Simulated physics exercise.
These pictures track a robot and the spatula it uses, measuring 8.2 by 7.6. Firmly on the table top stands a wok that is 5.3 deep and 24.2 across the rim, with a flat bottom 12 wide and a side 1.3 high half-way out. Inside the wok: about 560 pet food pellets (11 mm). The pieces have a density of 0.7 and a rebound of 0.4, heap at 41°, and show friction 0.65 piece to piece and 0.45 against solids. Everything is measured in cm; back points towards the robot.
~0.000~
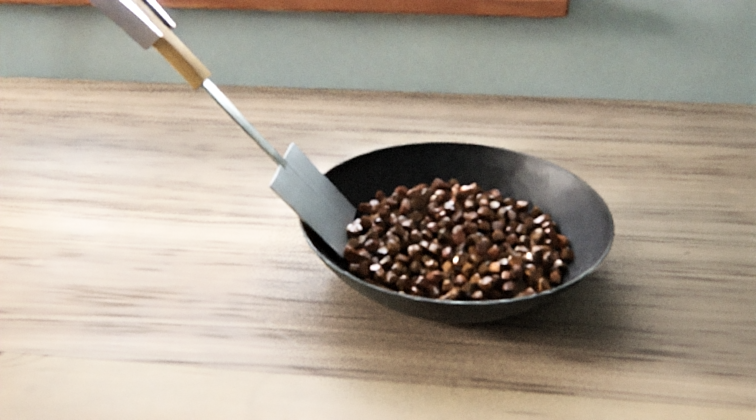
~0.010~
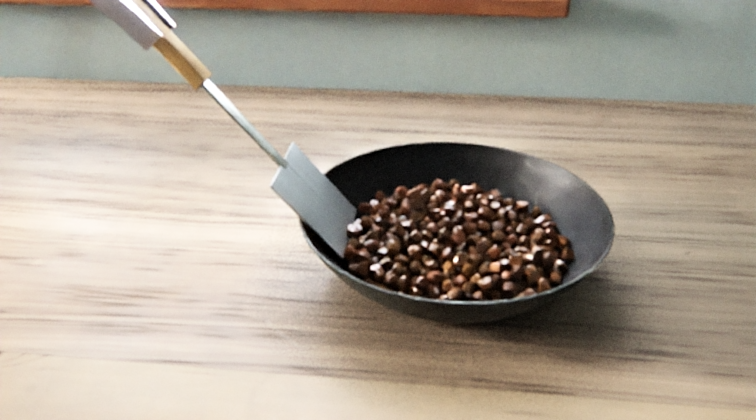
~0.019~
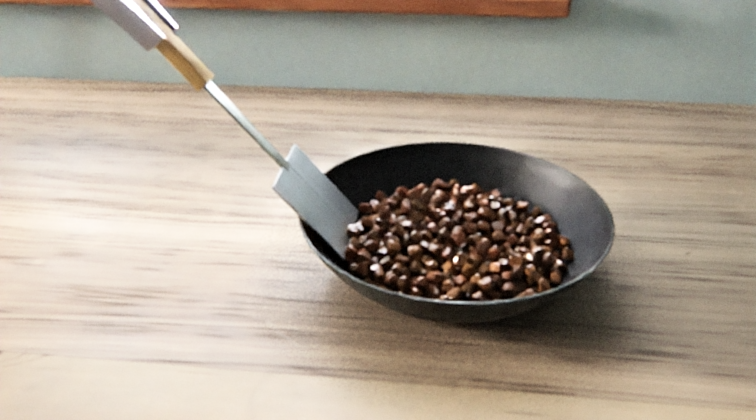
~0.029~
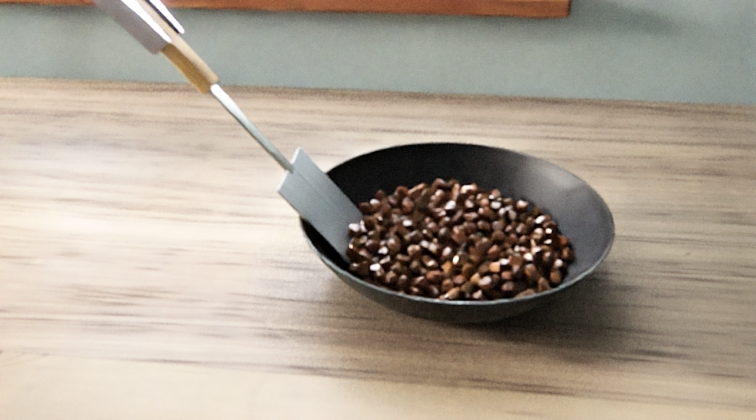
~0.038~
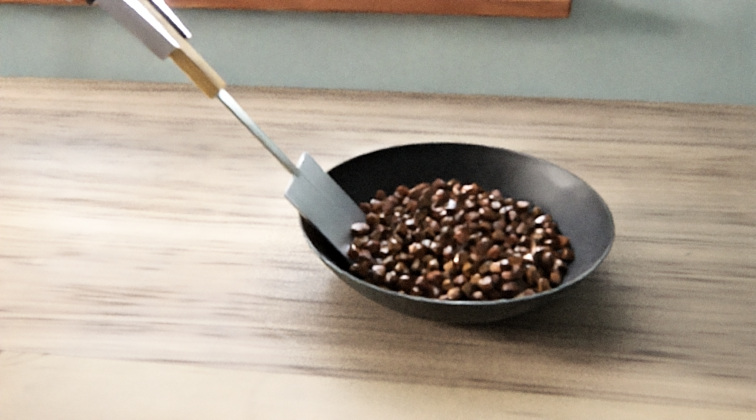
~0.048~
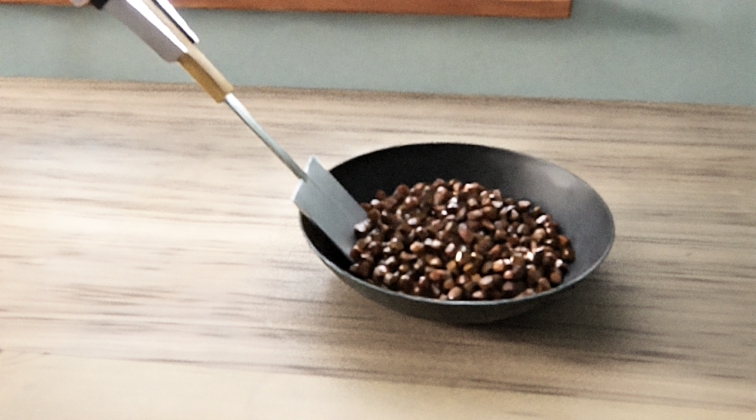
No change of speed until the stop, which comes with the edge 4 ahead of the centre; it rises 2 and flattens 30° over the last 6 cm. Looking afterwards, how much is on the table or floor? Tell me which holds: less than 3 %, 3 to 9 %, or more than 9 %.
Less than 3 % holds.
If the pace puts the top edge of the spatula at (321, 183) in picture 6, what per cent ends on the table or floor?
About 5 per cent.
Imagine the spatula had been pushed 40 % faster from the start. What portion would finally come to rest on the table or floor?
Estimate: Near 0 %.
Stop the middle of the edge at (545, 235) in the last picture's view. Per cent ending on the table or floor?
Roughly 20 per cent.
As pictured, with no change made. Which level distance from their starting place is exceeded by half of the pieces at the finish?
Somewhere near 4 centimetres, I reckon.
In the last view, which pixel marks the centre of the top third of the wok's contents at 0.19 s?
Near (531, 223).
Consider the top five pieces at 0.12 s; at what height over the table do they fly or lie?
I'd put them at about 4 centimetres above the table.
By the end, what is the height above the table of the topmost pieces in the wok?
About 7.0 centimetres.
After 0.12 s, sloping 50°, highest piece 5 above the table; 563 in the wok.
After 0.19 s, sloping 35°, highest piece 6 above the table; 563 in the wok.
After 0.42 s, sloping 20°, highest piece 7 above the table; 562 in the wok, 1 on the table or floor.
After 1.47 s, sloping 20°, highest piece 7 above the table; 562 in the wok, 1 on the table or floor.
At rest, 562 in the wok, 1 on the table or floor. That is 0 % on the table or floor.
